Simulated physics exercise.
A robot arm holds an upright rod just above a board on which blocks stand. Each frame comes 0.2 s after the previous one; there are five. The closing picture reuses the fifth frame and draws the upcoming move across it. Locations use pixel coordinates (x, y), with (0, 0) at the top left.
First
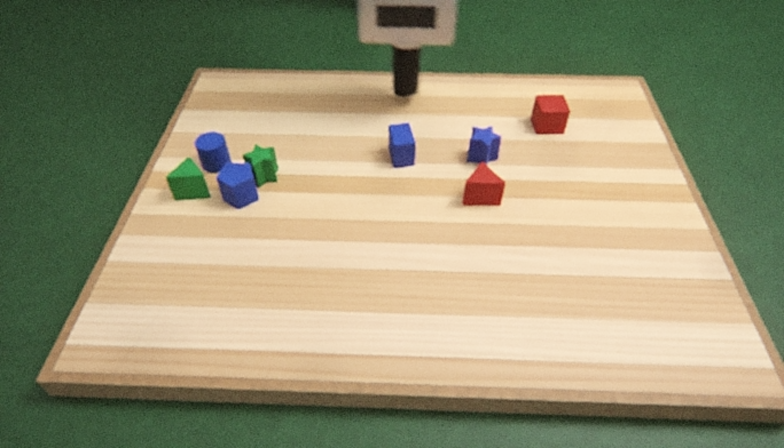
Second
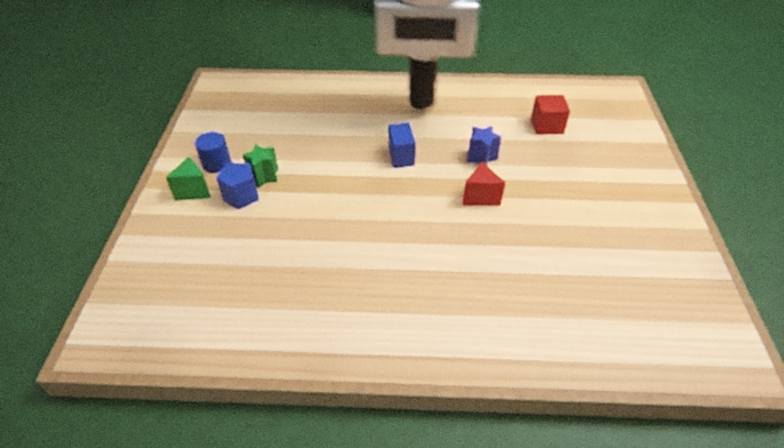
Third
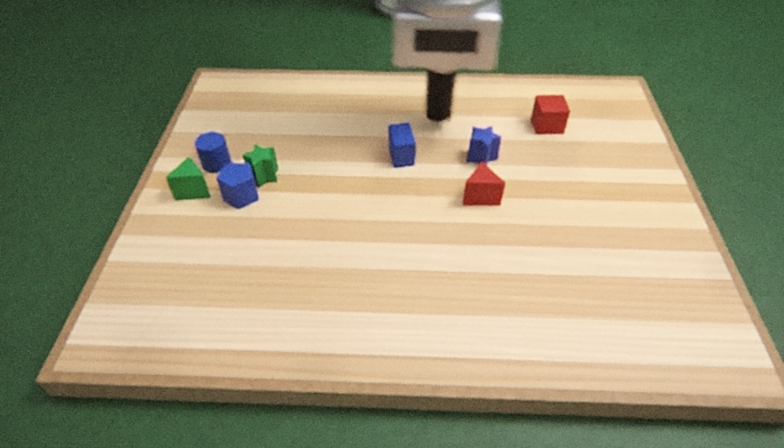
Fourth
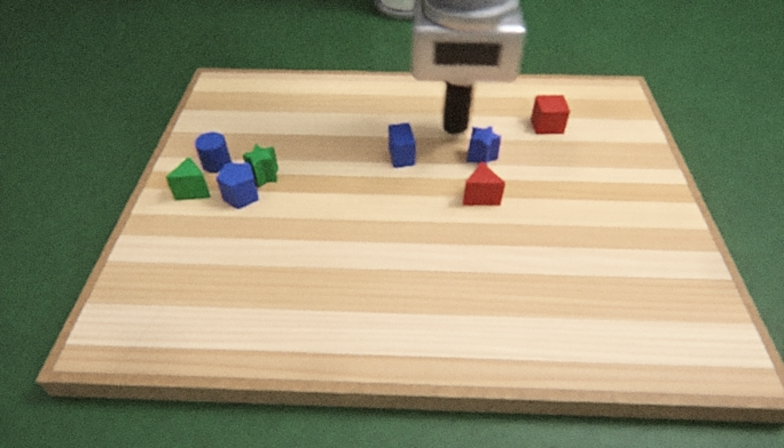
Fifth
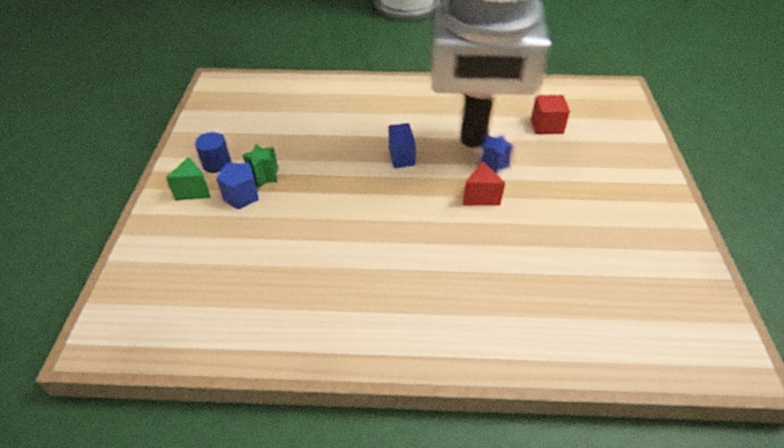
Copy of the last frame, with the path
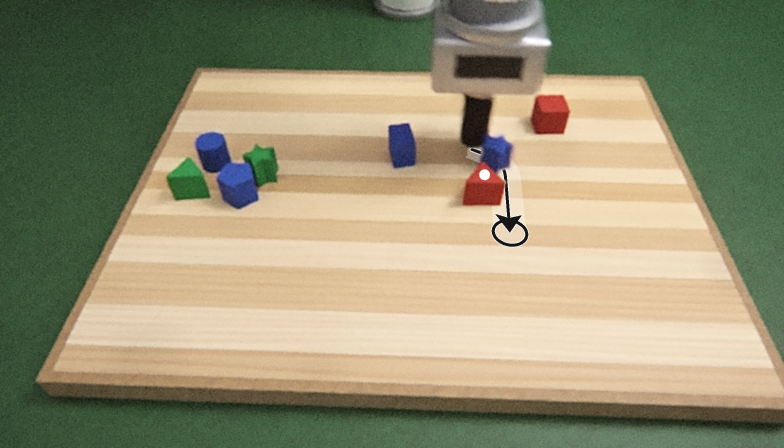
In the video, a robot arm with a dark upright rod moves right and toward the viewer above a striped wooden board of red, green and blue blocks, and the blue star-shaped block shifts slightly right.
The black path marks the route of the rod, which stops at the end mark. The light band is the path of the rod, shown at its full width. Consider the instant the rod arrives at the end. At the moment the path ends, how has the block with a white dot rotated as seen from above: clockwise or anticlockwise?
In a top view, it turns clockwise.
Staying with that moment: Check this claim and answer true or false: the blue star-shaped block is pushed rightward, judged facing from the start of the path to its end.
That is false.
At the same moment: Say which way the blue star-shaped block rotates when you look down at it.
Its rotation is counterclockwise.
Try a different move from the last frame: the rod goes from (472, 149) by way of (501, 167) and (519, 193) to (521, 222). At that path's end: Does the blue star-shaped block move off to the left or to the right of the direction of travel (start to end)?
The left.
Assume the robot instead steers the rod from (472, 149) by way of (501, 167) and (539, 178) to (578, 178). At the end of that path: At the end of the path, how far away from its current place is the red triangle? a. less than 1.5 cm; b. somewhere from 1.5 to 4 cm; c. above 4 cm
The answer is a.
The drawn path runs from (472, 149) over (503, 169) and (507, 199) to (510, 233); the dot is on the red triangle.
The first path, step by step. One third of the way, rod at (505, 159); blue star-shaped block at (527, 166), turned 25° clockwise.
Two thirds of the way, rod at (510, 190); red triangle at (484, 178), turned 20° clockwise; blue star-shaped block at (543, 187), turned 40° anticlockwise.
At the end, rod at (512, 222); blue oblong block not moved; red triangle at (484, 180), turned 35° clockwise; blue star-shaped block at (544, 194), turned 90° anticlockwise.
